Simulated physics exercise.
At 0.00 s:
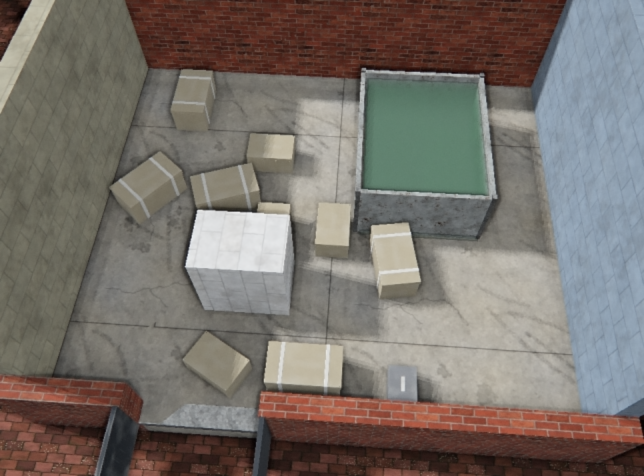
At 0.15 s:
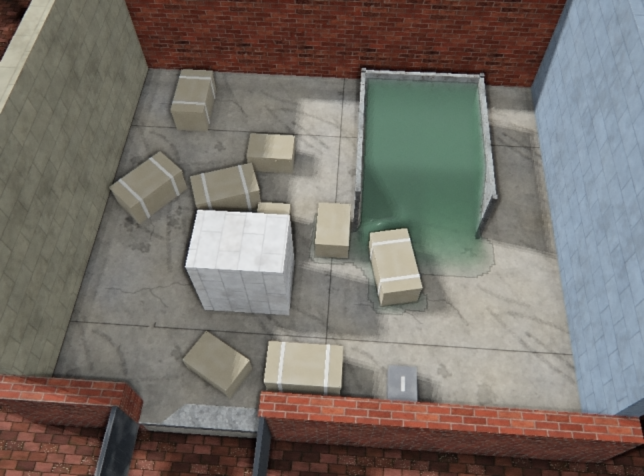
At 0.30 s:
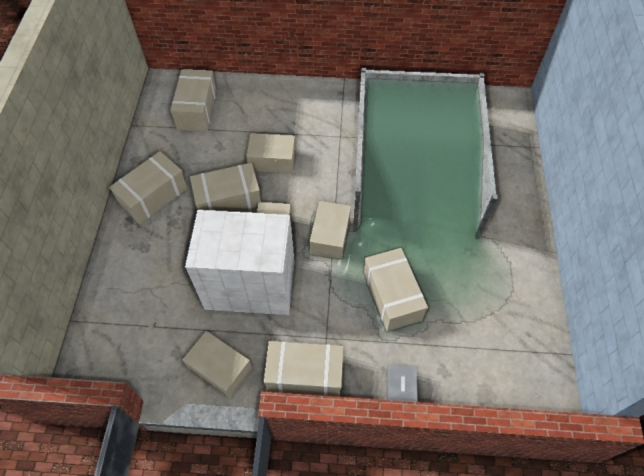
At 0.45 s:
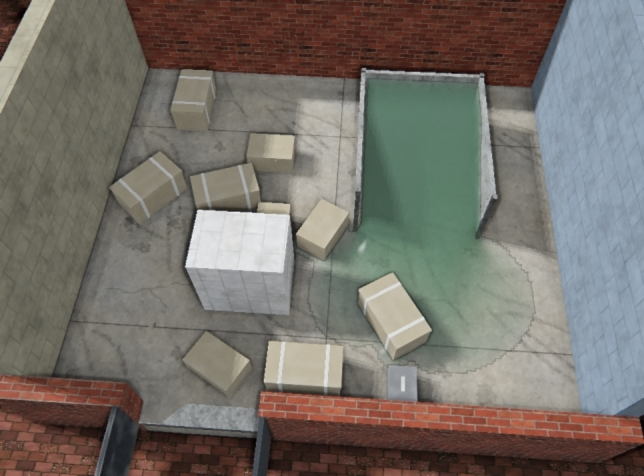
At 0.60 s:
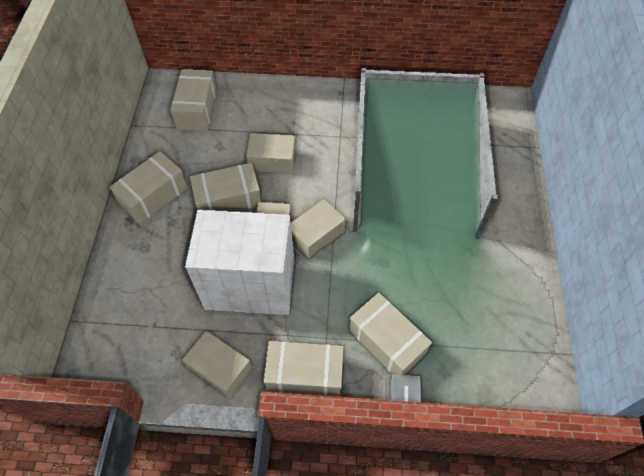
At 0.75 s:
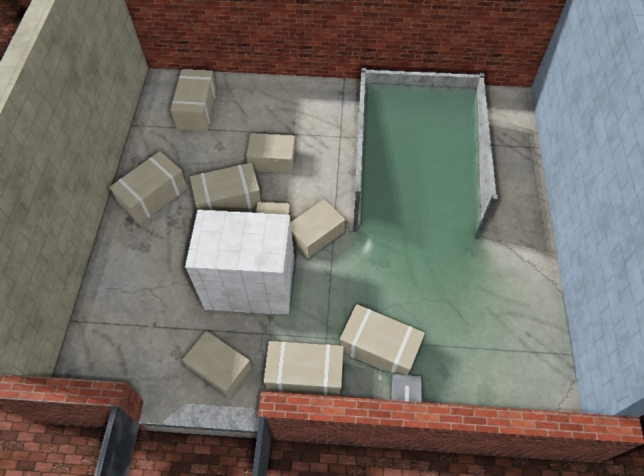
In a walled yard, green water spreads from a tank's open side, pushing two boxes.
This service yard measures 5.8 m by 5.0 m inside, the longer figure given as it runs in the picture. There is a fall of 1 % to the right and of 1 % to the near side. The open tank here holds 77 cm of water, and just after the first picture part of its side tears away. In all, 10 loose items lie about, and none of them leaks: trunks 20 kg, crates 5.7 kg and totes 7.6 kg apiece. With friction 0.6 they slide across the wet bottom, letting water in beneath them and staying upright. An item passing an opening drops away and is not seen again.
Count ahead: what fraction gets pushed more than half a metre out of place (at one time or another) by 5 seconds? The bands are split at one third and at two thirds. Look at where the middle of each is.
It falls between one and two thirds.
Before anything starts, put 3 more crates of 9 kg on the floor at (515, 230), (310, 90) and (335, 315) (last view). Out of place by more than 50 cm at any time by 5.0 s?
Each in turn ends up beyond the limit, within the limit, beyond the limit.
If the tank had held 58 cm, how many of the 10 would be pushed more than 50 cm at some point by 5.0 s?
That would give 4.
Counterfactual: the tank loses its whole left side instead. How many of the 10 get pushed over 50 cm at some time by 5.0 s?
So the tally would be 10.
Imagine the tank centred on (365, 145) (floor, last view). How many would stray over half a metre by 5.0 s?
That gives 6 of them.
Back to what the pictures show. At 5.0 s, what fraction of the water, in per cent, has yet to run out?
94 %.
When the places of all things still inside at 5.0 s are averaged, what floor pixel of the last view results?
The centre sits near (212, 233).
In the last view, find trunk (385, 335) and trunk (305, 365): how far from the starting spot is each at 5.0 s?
Respectively, 300 centimetres and 120 centimetres.
After 1.1 s 1 of 10 are over 50 cm from their spots; 2 afloat.
After 2.2 s 4 of 10 are over 50 cm from their spots; 3 afloat.
After 3.5 s 4 of 10 are over 50 cm from their spots; 3 afloat.
After 5.0 s 5 of 10 are over 50 cm from their spots, and 5 have been at some point; 5 afloat.
